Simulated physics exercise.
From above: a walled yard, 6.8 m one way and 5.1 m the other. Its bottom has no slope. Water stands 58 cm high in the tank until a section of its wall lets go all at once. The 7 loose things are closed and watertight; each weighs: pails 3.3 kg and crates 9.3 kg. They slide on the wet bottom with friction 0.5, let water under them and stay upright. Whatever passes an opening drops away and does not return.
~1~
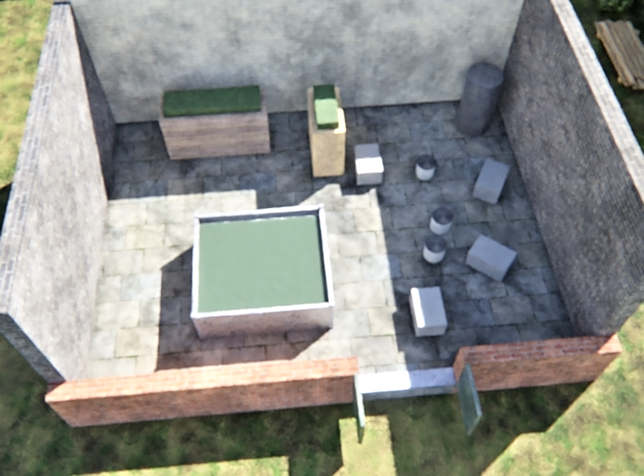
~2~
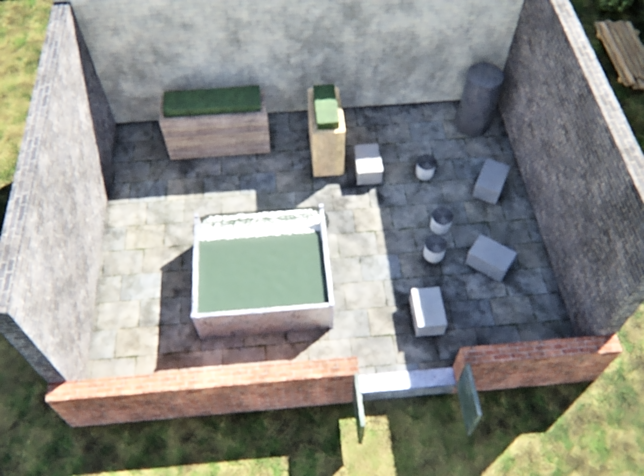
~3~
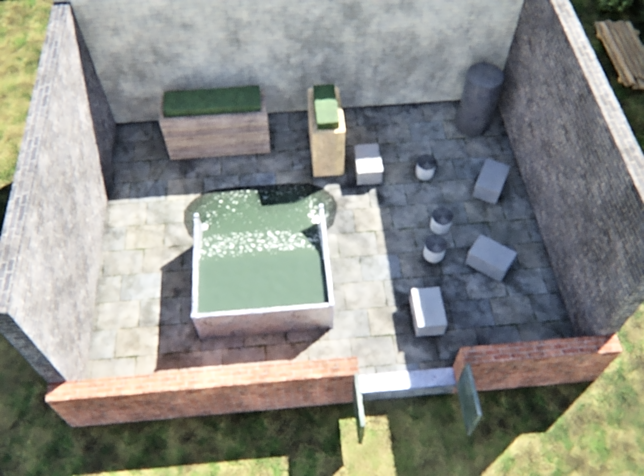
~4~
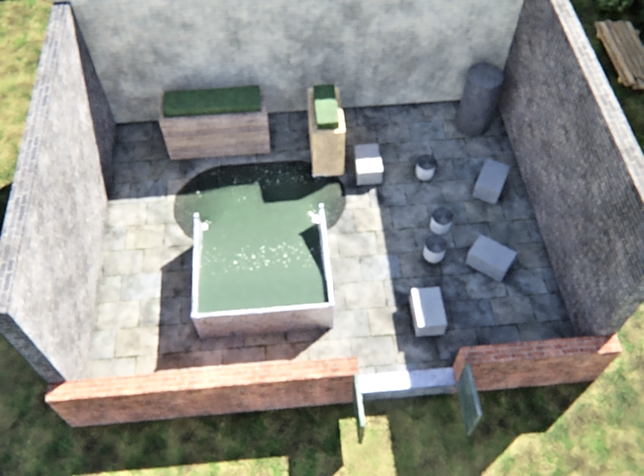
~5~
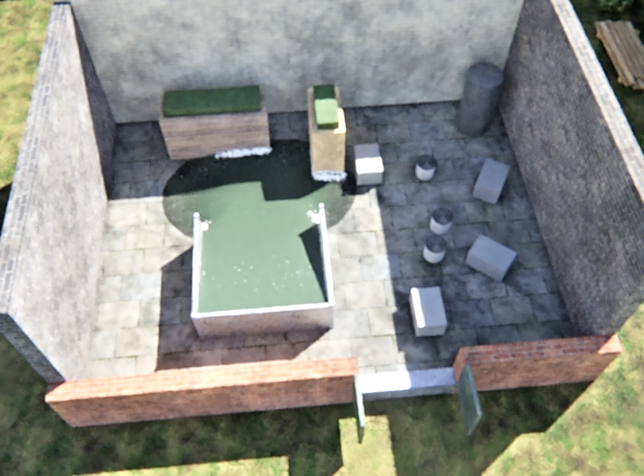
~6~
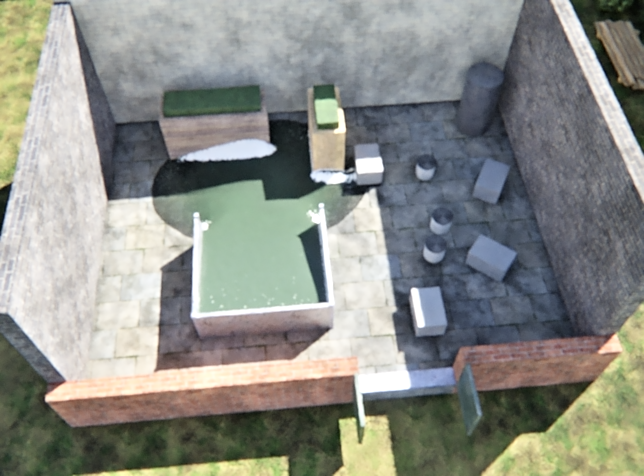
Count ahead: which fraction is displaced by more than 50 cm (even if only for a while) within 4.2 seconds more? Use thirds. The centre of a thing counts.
Share: One to two thirds.
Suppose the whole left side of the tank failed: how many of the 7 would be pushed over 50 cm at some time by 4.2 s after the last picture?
In that case 1 of them.
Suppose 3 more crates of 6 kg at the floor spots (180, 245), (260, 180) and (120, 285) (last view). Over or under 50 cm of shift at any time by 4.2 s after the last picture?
In that order: Less, more, more.
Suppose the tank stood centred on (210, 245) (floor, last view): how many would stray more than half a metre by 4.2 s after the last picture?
Then 1.
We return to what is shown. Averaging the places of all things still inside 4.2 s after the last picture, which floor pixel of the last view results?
Around (475, 237).
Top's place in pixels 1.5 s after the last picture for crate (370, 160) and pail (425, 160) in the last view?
Around (433, 128) and (452, 160).
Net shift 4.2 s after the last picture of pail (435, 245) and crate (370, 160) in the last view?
In turn: 0 cm, 200 cm.
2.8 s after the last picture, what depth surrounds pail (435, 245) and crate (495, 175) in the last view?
Roughly 1 and 4 cm.
Then, 0.4 s after the last picture 0 of 7 are over 50 cm from their spots; 0 afloat.
Then, 1.5 s after the last picture 1 of 7 are over 50 cm from their spots; 0 afloat.
Then, 2.8 s after the last picture 2 of 7 are over 50 cm from their spots; 2 afloat.
Then, 4.2 s after the last picture 3 of 7 are over 50 cm from their spots, and 3 have been at some point; 3 afloat.
